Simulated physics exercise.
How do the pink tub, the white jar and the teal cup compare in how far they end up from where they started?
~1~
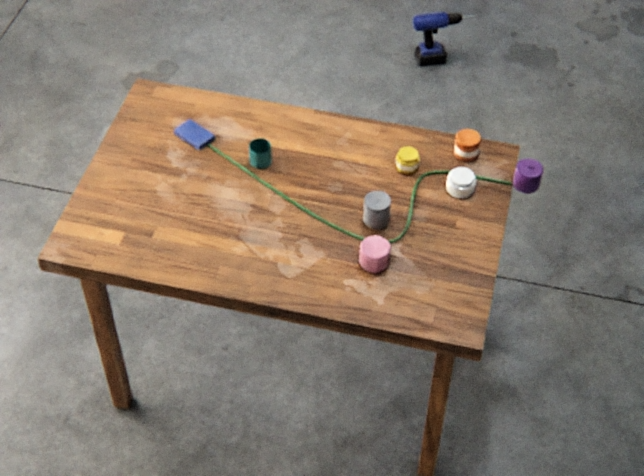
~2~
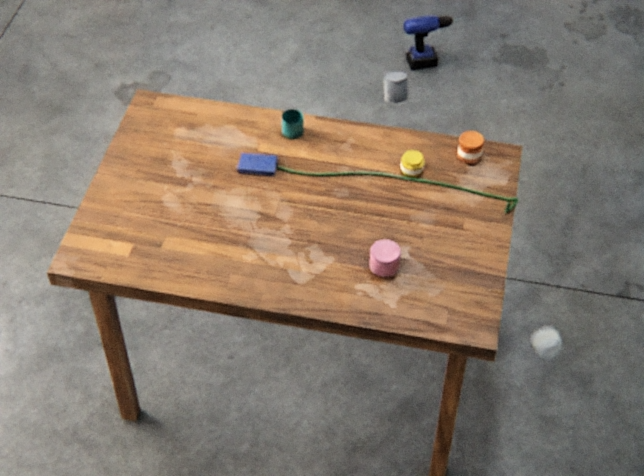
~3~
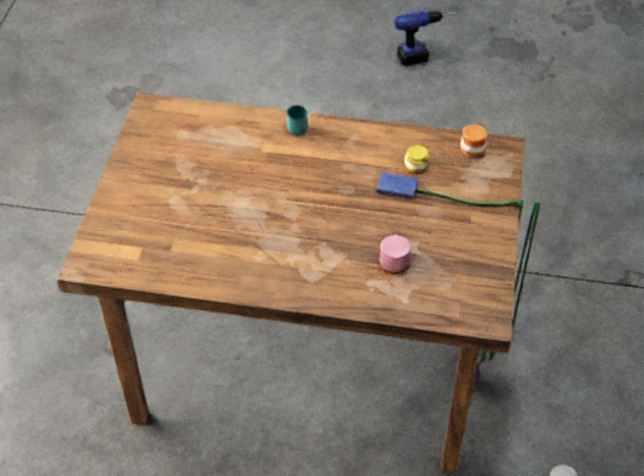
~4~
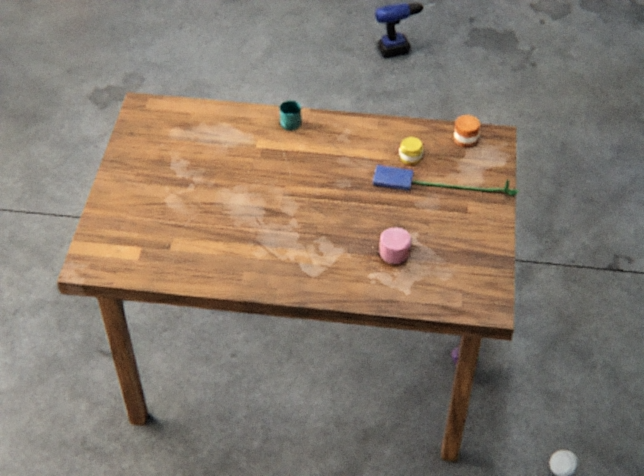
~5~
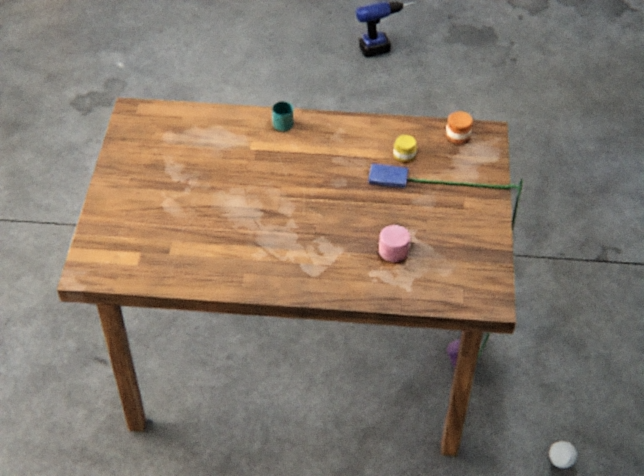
The white jar travels furthest, ending on the floor beyond the front right of the bench, while the pink tub hardly moves. The teal cup is clearly displaced and ends by the far edge of the tabletop.
A purple cylindrical speaker hangs just off the right edge of a wooden workbench, joined by a green cable to a flat blue phone at the left, seen from above on a grey concrete floor with a blue drill behind. The speaker drops, and the cable snaps straight, dragging the phone rightward. The white jar is swept off the right side, the grey tub goes over the far edge, and the teal cup shifts toward the back. The phone slides on, then stops short of the right edge. The speaker ends low by the front right leg, the white jar on the floor, while pink, yellow and orange containers remain on top.
